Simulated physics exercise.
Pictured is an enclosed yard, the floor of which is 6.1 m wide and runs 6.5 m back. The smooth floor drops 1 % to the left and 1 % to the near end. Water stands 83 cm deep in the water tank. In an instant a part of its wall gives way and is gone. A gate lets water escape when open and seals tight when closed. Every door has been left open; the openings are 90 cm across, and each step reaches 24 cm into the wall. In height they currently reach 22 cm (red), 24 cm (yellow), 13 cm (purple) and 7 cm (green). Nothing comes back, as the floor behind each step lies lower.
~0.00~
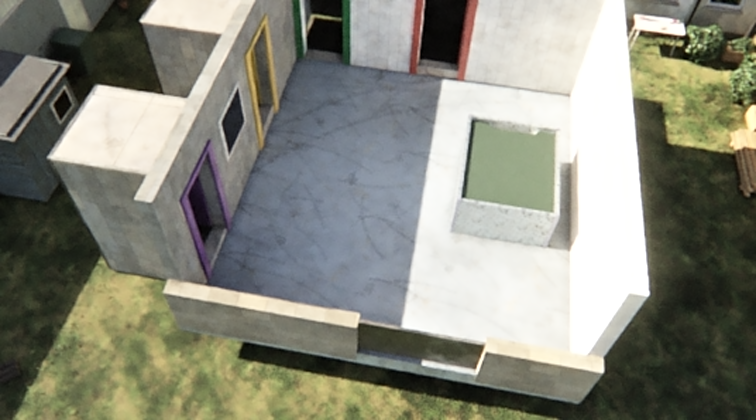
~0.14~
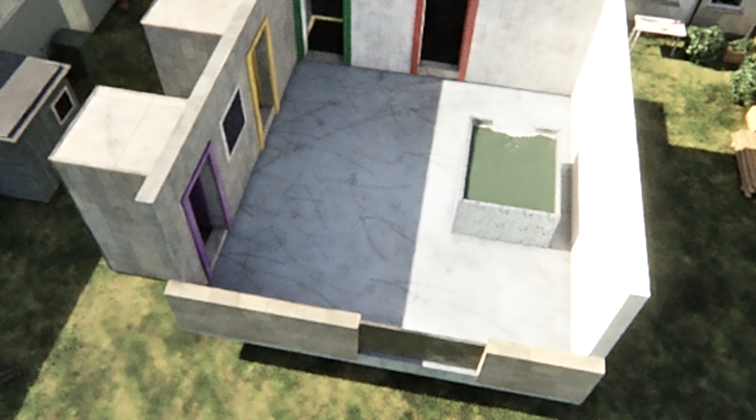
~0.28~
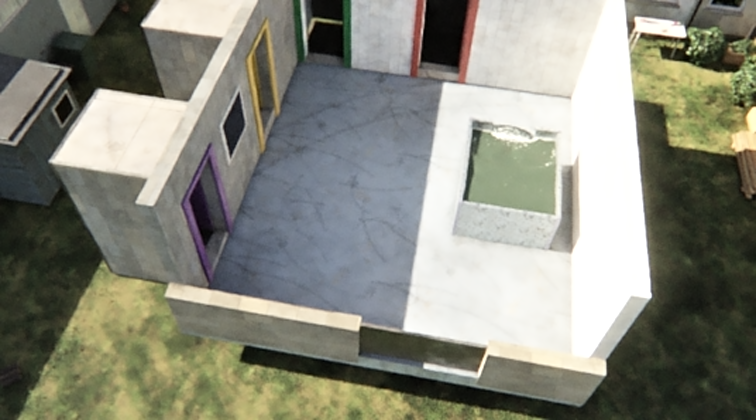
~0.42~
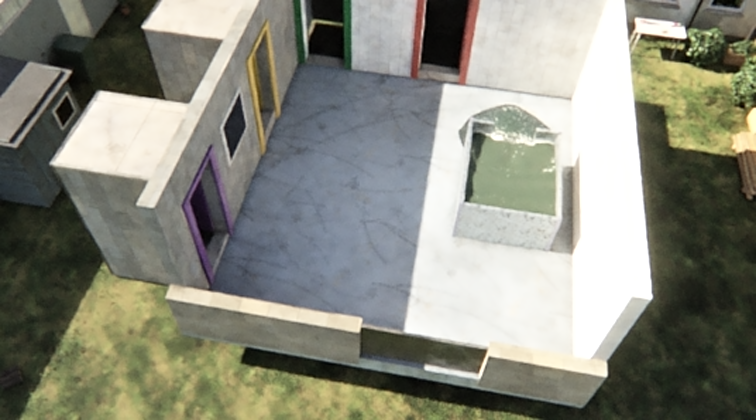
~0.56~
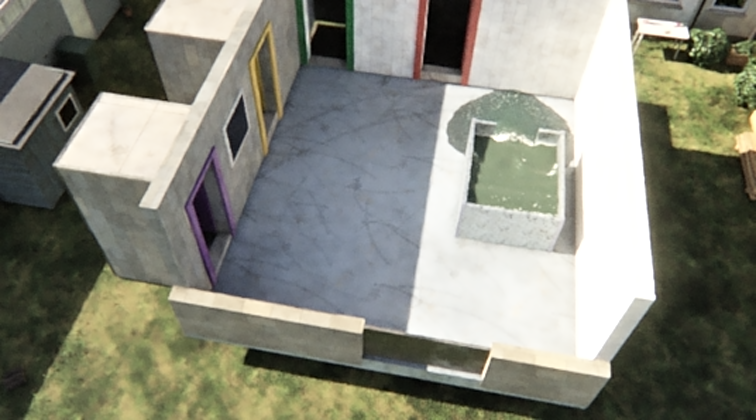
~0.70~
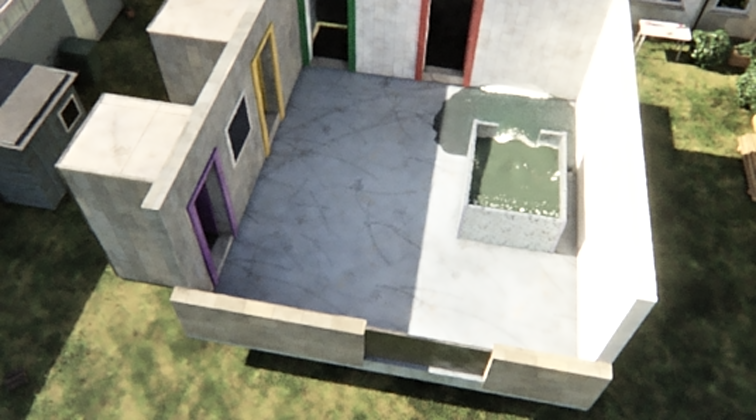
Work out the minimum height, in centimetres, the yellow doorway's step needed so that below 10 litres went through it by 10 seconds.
The minimum is roughly 12 cm.
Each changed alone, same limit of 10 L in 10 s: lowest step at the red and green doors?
Roughly 17 cm for the red door and roughly 16 cm for the green door.
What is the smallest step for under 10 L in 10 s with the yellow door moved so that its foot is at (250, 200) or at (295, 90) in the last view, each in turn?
Roughly 5.5 cm for the first and 20 cm for the second.
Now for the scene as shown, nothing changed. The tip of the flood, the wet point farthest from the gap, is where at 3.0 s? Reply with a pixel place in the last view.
Near pixel (303, 65).
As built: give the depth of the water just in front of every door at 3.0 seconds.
Depths in cm - red: 16, yellow: 6, purple: 0, green: 5.
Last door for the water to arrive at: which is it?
Purple, last of all.
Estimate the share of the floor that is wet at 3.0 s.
The wet part is about 35 per cent.
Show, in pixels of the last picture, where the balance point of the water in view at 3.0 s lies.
About (482, 150).
After 1.4 s water covers 15 % of the floor, deepest (50 cm) near (570, 100); it has not reached the yellow door.
After 3.0 s water covers 35 % of the floor, deepest (27 cm) near (511, 98); 6 cm at the yellow door, 0 litres in over its 24 cm step.
After 10.0 s water covers 90 % of the floor, deepest (18 cm) near (203, 317); 8 cm at the yellow door, 0 litres in over its 24 cm step.
At the yellow door as built, the water arrived by 2.9 s and peaked near 16 cm at 4.2 s.
Run again over the same 10 s with other heights there, 16 litres in over 11 cm, 6 litres over 13 cm. The limit of 10 litres is kept from about 12 cm up.
